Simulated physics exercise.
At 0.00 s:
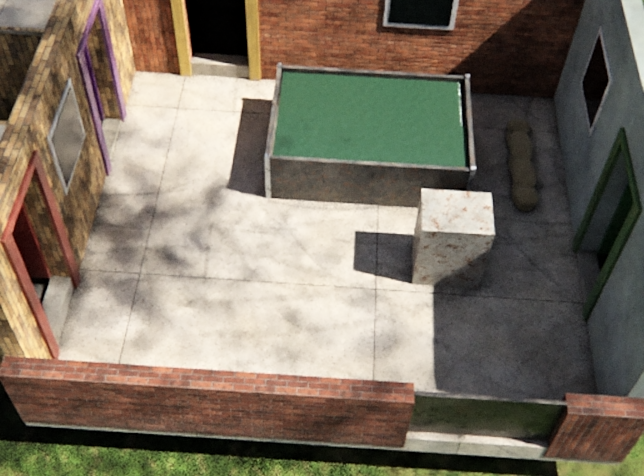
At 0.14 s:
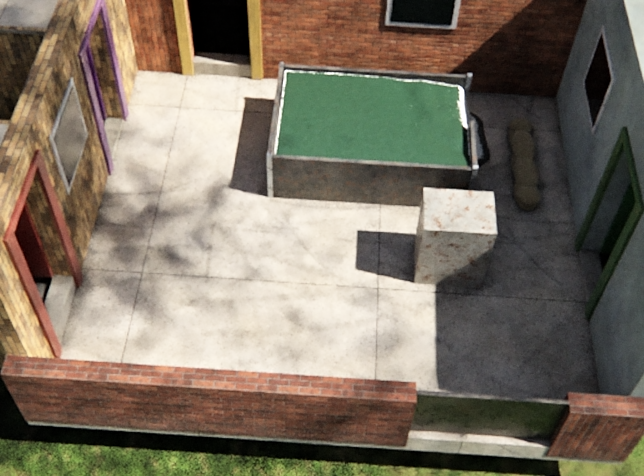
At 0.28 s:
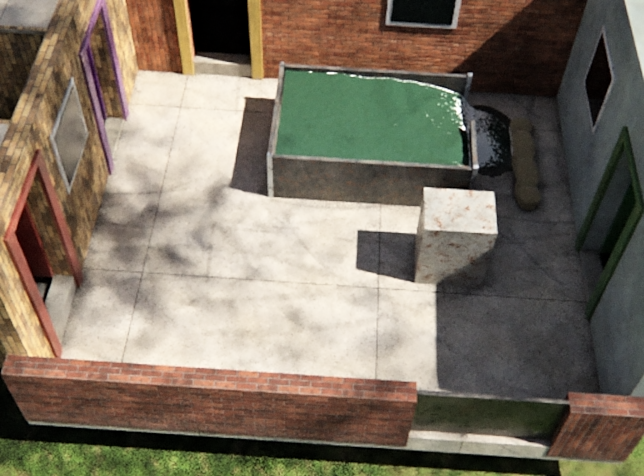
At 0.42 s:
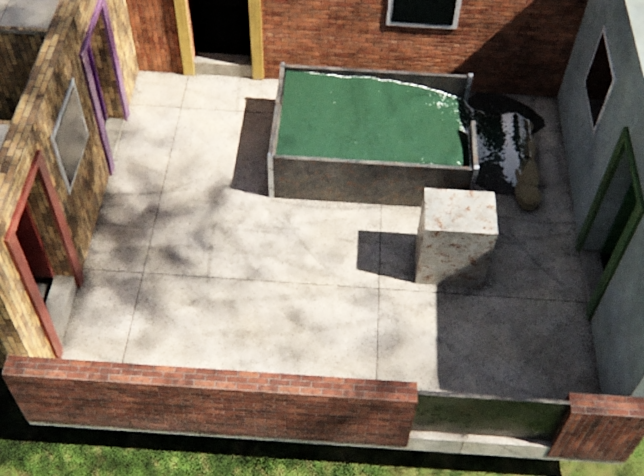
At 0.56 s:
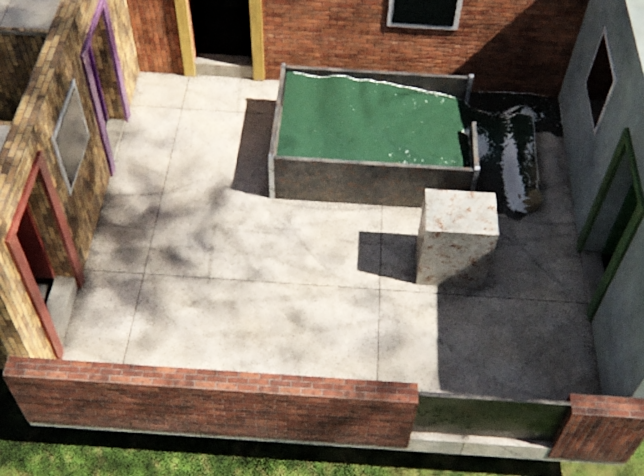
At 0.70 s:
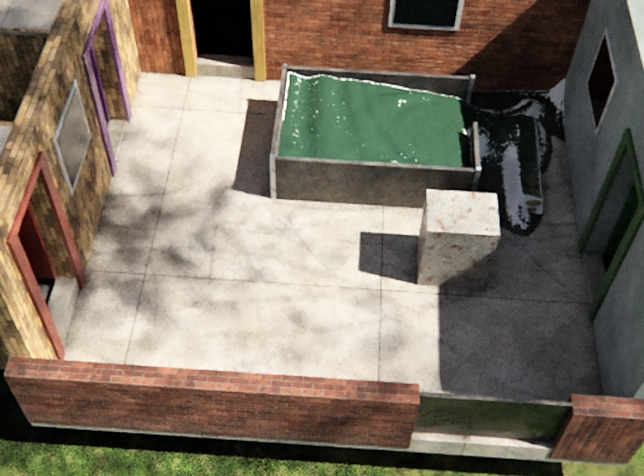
A big tank of green water in a walled yard lost part of its right side, and dark water poured out, spread around the sandbags and reached the wall at the back right.
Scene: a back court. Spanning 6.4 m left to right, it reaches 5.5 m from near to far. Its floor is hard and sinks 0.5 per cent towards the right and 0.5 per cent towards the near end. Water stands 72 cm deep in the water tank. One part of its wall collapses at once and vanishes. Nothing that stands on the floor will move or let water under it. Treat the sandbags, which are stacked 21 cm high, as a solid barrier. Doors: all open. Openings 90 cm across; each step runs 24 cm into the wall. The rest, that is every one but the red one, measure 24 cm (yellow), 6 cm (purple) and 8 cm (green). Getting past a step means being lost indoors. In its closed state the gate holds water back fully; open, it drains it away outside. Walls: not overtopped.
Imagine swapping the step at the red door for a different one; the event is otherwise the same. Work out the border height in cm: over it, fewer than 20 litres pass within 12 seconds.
Border at about 11.5 cm.
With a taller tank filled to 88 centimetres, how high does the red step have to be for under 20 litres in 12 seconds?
The step needs to be some 14.5 cm.
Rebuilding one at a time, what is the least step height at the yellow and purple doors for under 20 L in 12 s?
You'd want some 5.0 cm at yellow and some 5.0 cm at purple.
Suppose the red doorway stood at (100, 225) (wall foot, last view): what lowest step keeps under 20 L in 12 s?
Roughly 9.0 cm.
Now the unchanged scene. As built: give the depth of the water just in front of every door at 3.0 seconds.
Depths in cm - red: 0, yellow: 1, purple: 0, green: 11.
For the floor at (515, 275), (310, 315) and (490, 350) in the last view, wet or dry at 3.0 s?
In the order asked: Soaked, untouched, soaked.
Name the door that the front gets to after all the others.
Last: Red.
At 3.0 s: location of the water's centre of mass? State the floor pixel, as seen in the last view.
Roughly (431, 176).
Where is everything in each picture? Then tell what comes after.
The water tank at (371, 119) is whole and still, 72 cm deep; the red door at (47, 271) is dry, in the first frame.
The front is at (484, 157), 0.3 m from the gap at (463, 125); 0.2 m2 of floor is wet, 72 cm left at the back, in the second frame.
Water pours out at (463, 127) and has run 0.7 m, to (510, 165); about 12 cm deep outside, 72 cm at the back, in the third frame.
The gap is at (463, 129), the front 1.1 m out at (535, 119); the back of the water tank holds 72 cm, in the fourth frame.
The gap is at (464, 129), the front 1.5 m out at (557, 105); the back of the water tank holds 72 cm, in the fifth frame.
Water pours out at (465, 129) and has run 1.6 m, to (558, 99); about 10 cm deep outside, 69 cm at the back; the red door at (53, 271), 6.0 m from the gap, is still 5.5 m from the nearest water, in the sixth frame.
After 1.4 s water covers 20 % of the floor, deepest (57 cm) near (554, 102); it has not reached the red door.
After 3.0 s water covers 40 % of the floor, deepest (42 cm) near (519, 100); it has not reached the red door.
After 12.0 s water covers 95 % of the floor, deepest (14 cm) near (306, 356); 11 cm at the red door, 0 litres in over its 25 cm step.
At the red door as built, the water arrived by 5.5 s and peaked near 15 cm at 7.0 s.
Run again over the same 12 s with other heights there, 30 litres in over 10.5 cm, 8 litres over 12.5 cm. The limit of 20 litres is kept from about 11.5 cm up.
